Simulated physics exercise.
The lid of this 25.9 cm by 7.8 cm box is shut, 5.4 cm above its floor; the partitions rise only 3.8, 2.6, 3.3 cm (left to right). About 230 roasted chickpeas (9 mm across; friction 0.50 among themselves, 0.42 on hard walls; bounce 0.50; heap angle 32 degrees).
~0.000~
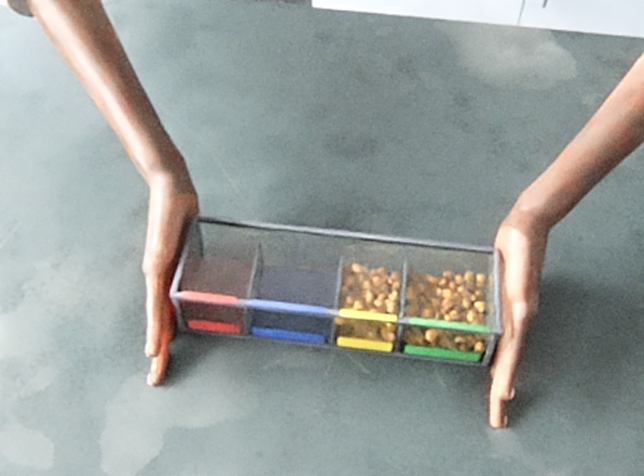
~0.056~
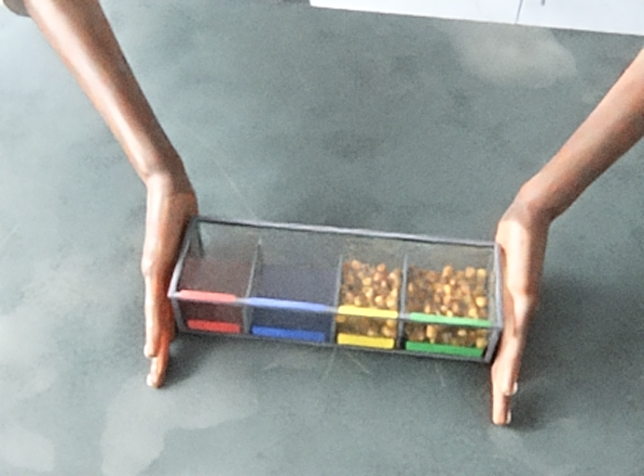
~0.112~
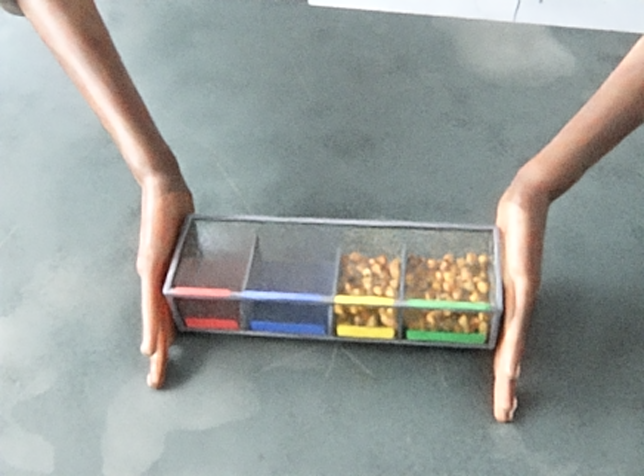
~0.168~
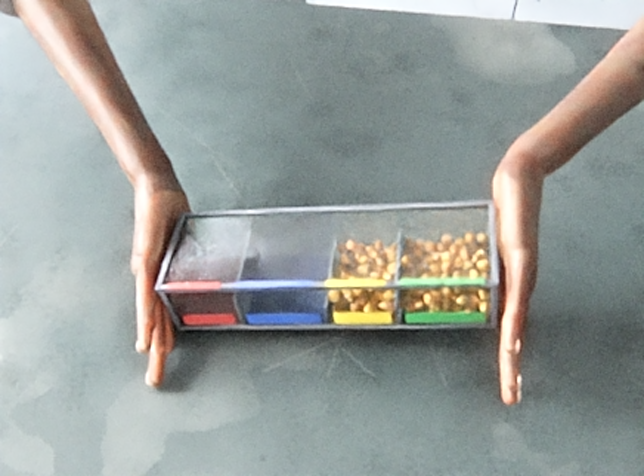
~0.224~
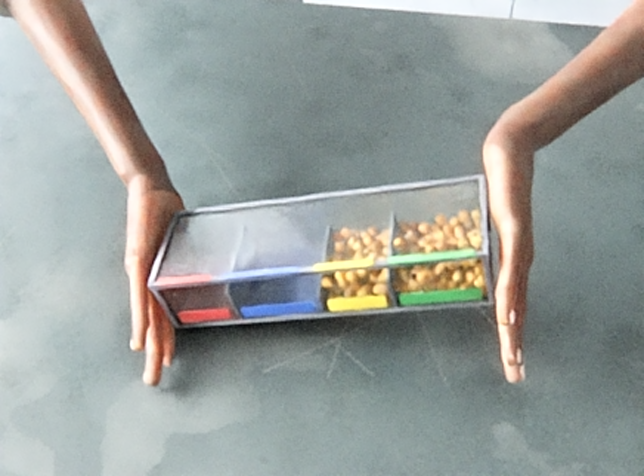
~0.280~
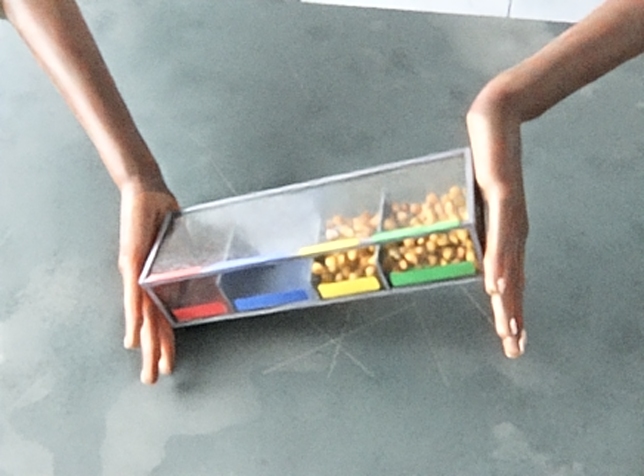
Two hands held a clear, closed box with four colour-marked sections, roasted chickpeas in the yellow and green ones, then raised its right end steadily so the box slanted down toward the left.
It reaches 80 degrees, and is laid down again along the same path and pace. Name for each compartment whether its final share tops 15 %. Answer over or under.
Red under, blue over, green over, yellow over.
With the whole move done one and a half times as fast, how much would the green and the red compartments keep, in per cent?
Then: Green 40; red 5.
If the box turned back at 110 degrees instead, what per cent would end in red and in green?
Then: Red 30; green 30.
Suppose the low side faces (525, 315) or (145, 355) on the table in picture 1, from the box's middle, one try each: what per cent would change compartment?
Some 5 and 35 per cent.
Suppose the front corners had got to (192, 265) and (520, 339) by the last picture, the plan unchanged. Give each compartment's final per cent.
Red 0, blue 0, green 70, yellow 30.
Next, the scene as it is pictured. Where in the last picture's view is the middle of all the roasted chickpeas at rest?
Near (355, 291).
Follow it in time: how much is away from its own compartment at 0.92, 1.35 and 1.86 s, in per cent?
About 20, 40, 45.
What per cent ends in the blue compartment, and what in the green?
Blue 30, green 40.
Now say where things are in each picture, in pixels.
Box tilt 0 degrees, front corners at (176, 294) and (496, 330); green 65 %, yellow 35 %, in the first frame.
Box tilt 1 degrees, front corners at (175, 294) and (497, 325), in the second frame.
Box tilt 6 degrees, front corners at (170, 291) and (497, 308), lowest corner left back, in the third frame.
Box tilt 12 degrees, front corners at (162, 287) and (493, 281), lowest corner left back, in the fourth frame.
Box tilt 18 degrees, front corners at (154, 284) and (483, 253), lowest corner left back, in the fifth frame.
Box tilt 24 degrees, front corners at (146, 281) and (469, 222), lowest corner left back; green 65 %, yellow 35 %. Its pace works out near 110 degrees a second, in the sixth frame.
Then, at 0.92 s, tilt 78 degrees; red 5 %, blue 10 %, green 50 %, yellow 35 %.
After 1.35 s, tilt 33 degrees; red 10 %, blue 30 %, green 40 %, yellow 20 %.
After 1.86 s, tilt 0 degrees; red 10 %, blue 30 %, green 40 %, yellow 25 %.
By 2.3 s all is still; red 10 %, blue 30 %, green 40 %, yellow 25 %.
